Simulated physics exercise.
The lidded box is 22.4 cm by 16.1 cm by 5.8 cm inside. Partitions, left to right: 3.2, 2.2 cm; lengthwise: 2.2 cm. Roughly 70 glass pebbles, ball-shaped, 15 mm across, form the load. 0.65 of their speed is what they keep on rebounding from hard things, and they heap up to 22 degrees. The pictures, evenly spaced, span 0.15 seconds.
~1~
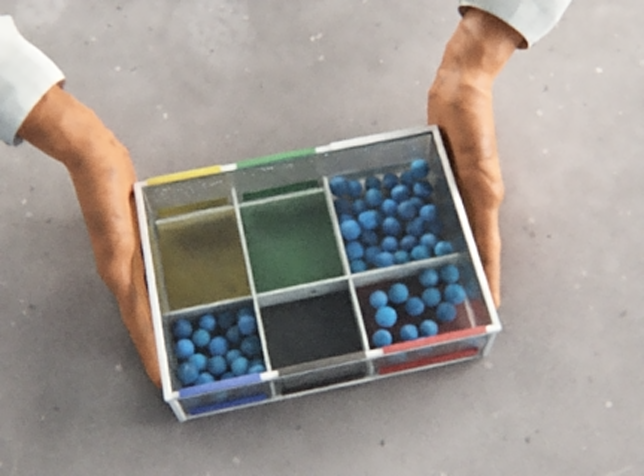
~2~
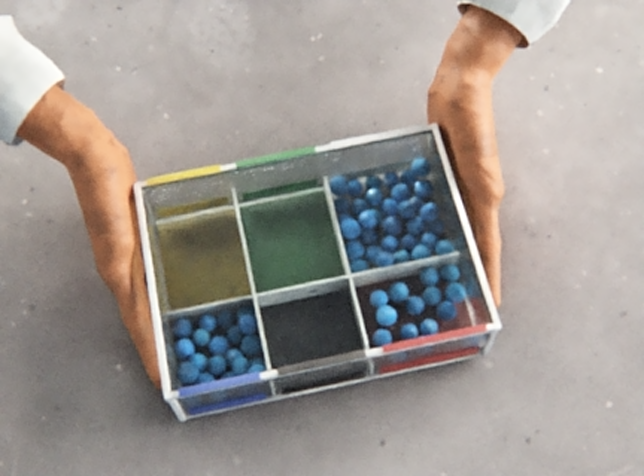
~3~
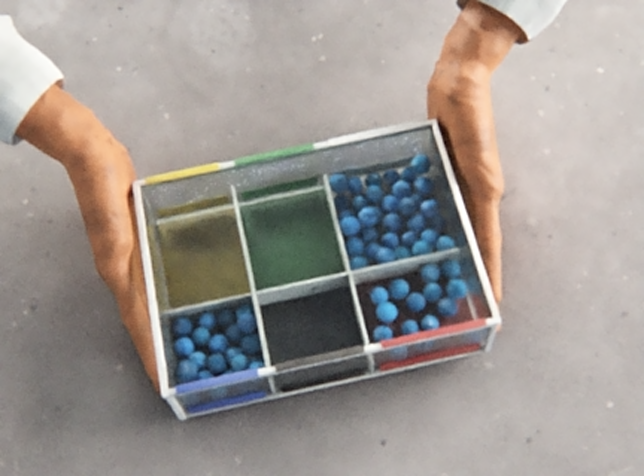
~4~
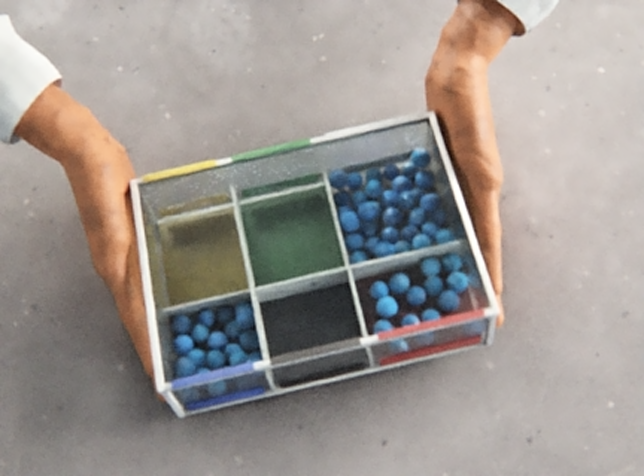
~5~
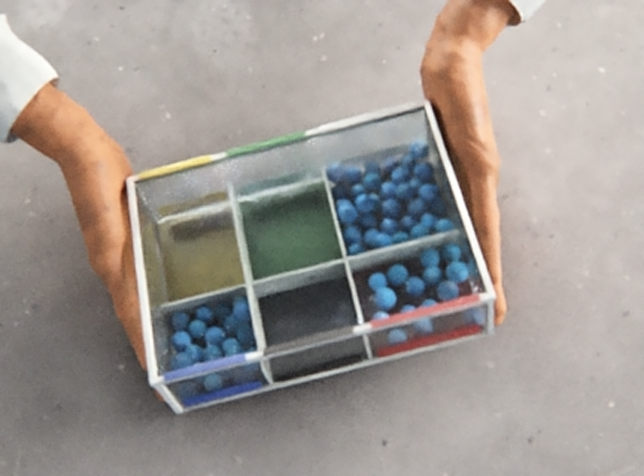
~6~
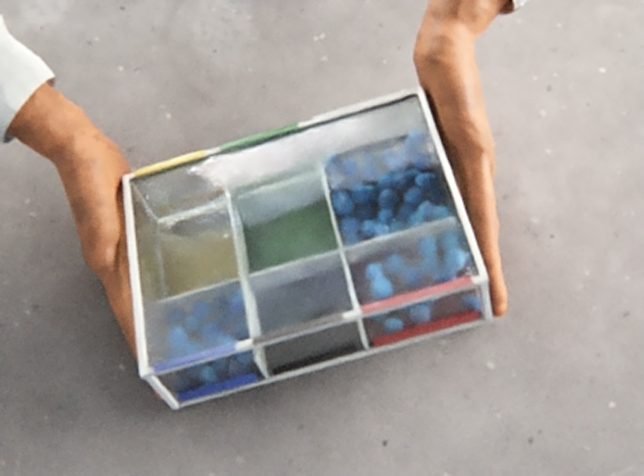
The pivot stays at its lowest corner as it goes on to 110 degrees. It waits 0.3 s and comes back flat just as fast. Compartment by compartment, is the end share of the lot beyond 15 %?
Red compartment: Not beyond; blue compartment: Not beyond; green compartment: Beyond; yellow compartment: Beyond; white compartment: Not beyond; black compartment: Not beyond.
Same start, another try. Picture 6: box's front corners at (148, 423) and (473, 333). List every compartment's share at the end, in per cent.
In per cent, the final split is red 0, blue 60, green 0, yellow 10, white 0, black 30.
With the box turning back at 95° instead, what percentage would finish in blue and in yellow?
Then: Blue 0; yellow 65.
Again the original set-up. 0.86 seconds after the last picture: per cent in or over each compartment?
Red 0, blue 5, green 35, yellow 50, white 10, black 0.
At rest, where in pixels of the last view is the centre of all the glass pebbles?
Once everything settles, the centre is around (220, 248).
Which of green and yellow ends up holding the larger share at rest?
It's the yellow one that holds more.
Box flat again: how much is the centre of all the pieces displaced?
I'd say close to 9.5 cm in total.
Then, 0.86 s after the last picture, tilt 110 degrees; blue 5 %, green 35 %, yellow 50 %, white 10 %.
Then, 1.43 s after the last picture, tilt 61 degrees; green 30 %, yellow 65 %.
Then, 2.06 s after the last picture, tilt 0 degrees; green 30 %, yellow 65 %.
In the end, red 0 %, blue 5 %, green 30 %, yellow 65 %, white 0 %, black 0 %.
